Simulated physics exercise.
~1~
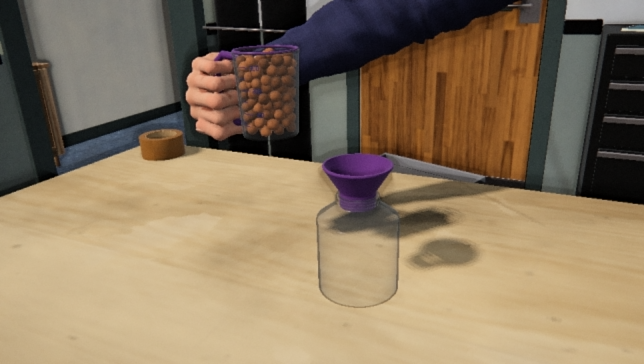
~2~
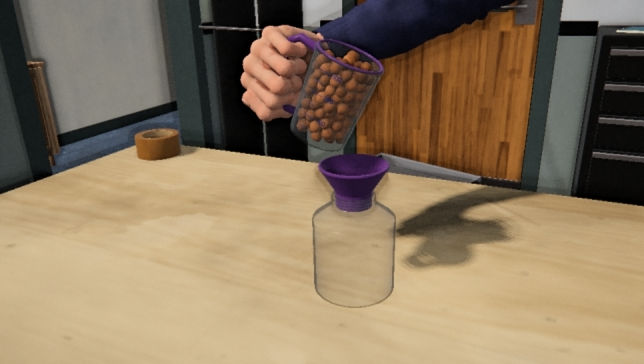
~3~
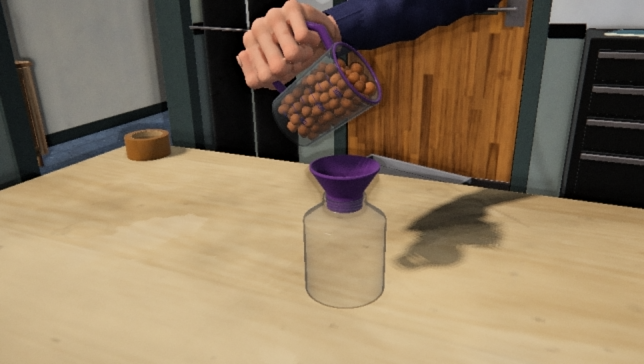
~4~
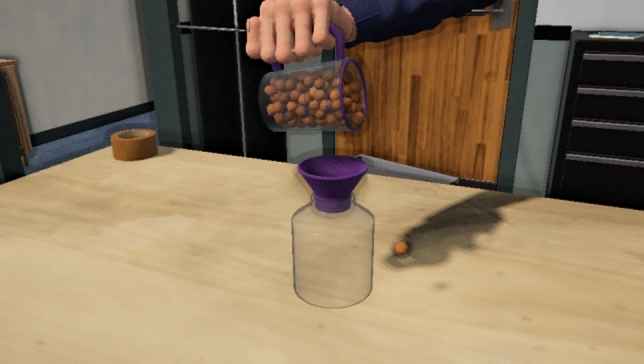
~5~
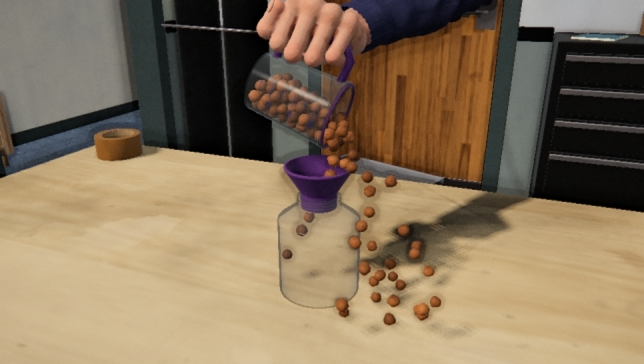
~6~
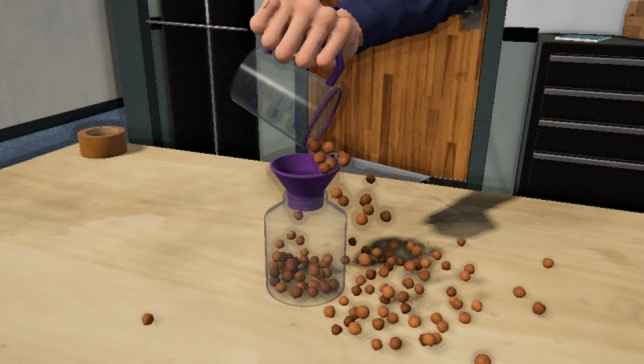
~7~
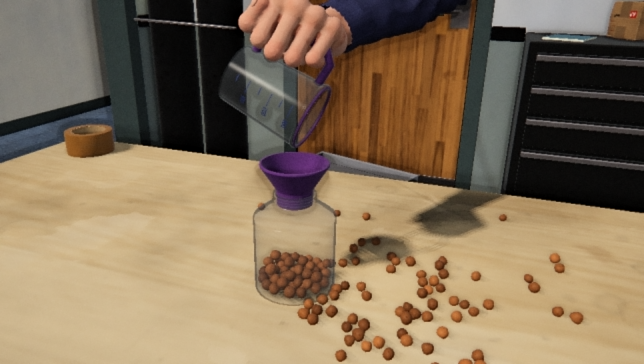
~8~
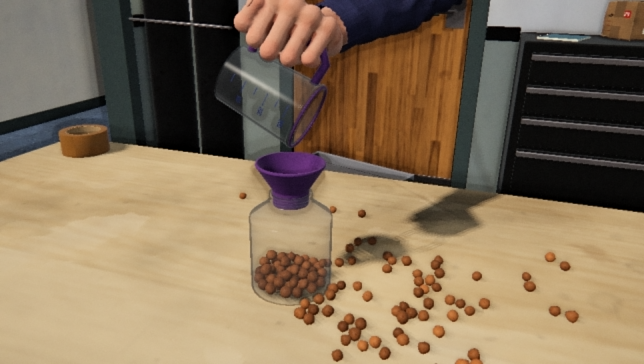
On a wooden table, a hand tipped a clear cup of small brown balls over a purple funnel set in a clear jar; some dropped inside, but most spilled across the tabletop, and the cup ended up empty, still tilted above the funnel.
